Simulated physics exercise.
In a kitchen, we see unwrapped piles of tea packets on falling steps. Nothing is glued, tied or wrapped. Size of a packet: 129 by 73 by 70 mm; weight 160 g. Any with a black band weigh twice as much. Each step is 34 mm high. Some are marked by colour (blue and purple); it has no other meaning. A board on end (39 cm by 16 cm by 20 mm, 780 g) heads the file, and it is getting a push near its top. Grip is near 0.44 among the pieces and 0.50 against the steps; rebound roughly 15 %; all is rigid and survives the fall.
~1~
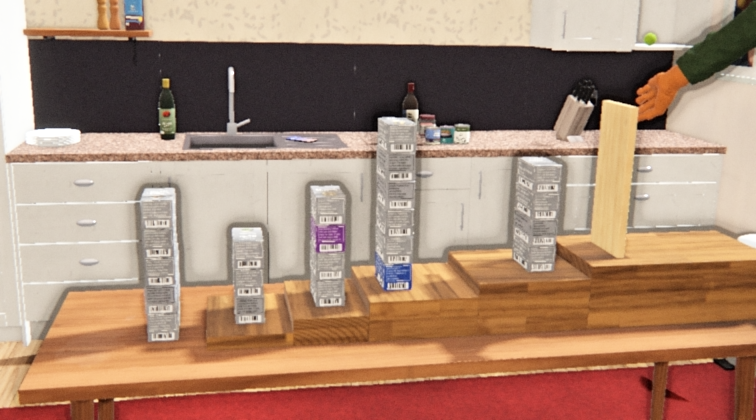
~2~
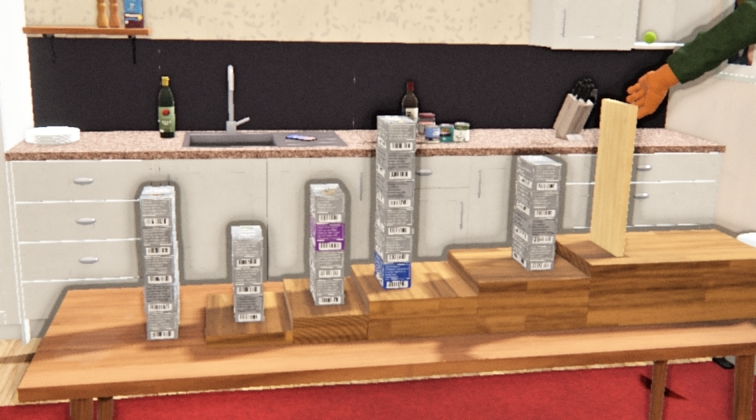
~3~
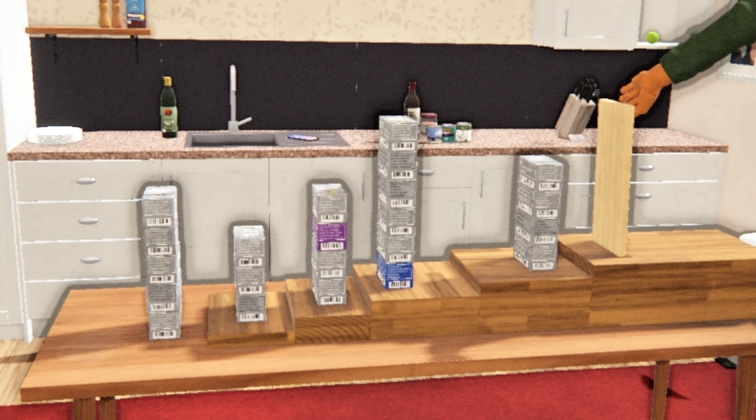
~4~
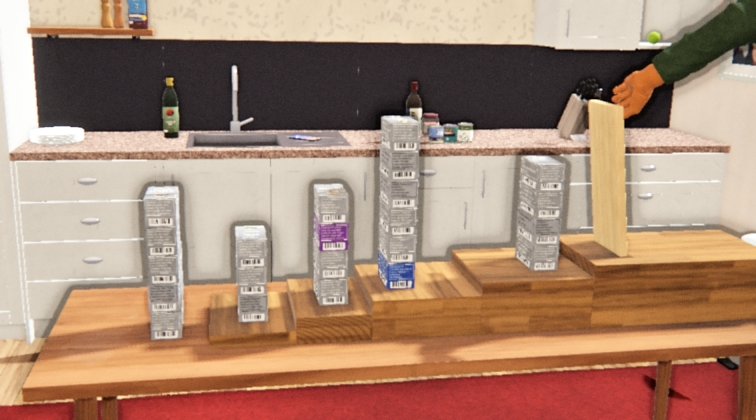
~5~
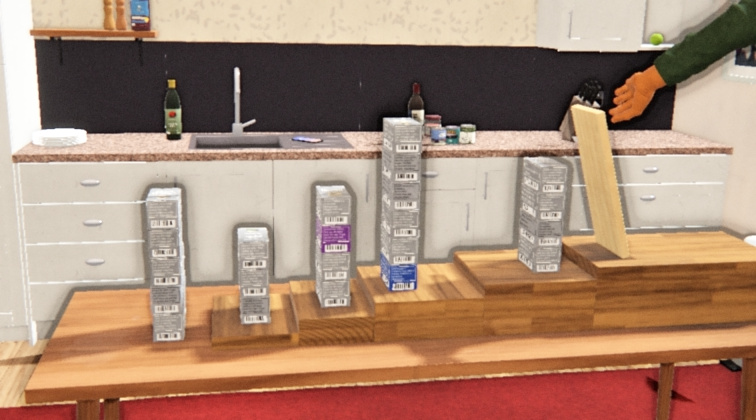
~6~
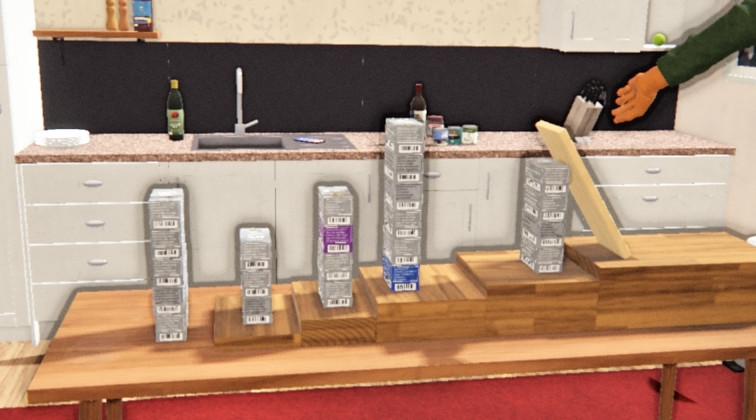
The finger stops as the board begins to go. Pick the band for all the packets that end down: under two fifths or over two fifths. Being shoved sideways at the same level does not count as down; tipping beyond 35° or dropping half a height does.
It comes to fewer than two in five.
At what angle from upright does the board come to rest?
Some 90° from upright.
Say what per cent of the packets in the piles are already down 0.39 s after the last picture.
By then 20 per cent.
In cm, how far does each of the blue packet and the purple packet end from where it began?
Blue 0, purple 0.
Then, 0.15 s on from the sixth picture, board 43° from upright; none of the 22 packets down, 4 disturbed.
Then, 0.29 s on from the sixth picture, board 65° from upright; 4 of the 22 packets down.
Then, 0.39 s on from the sixth picture, board 87° from upright; 4 of the 22 packets down.
Finally, board 89° from upright; 4 of the 22 packets down; blue packet unmoved; purple packet unmoved. That is 18 per cent. Seen by the last camera, middles, blue packet near (399, 271), purple packet near (335, 233).
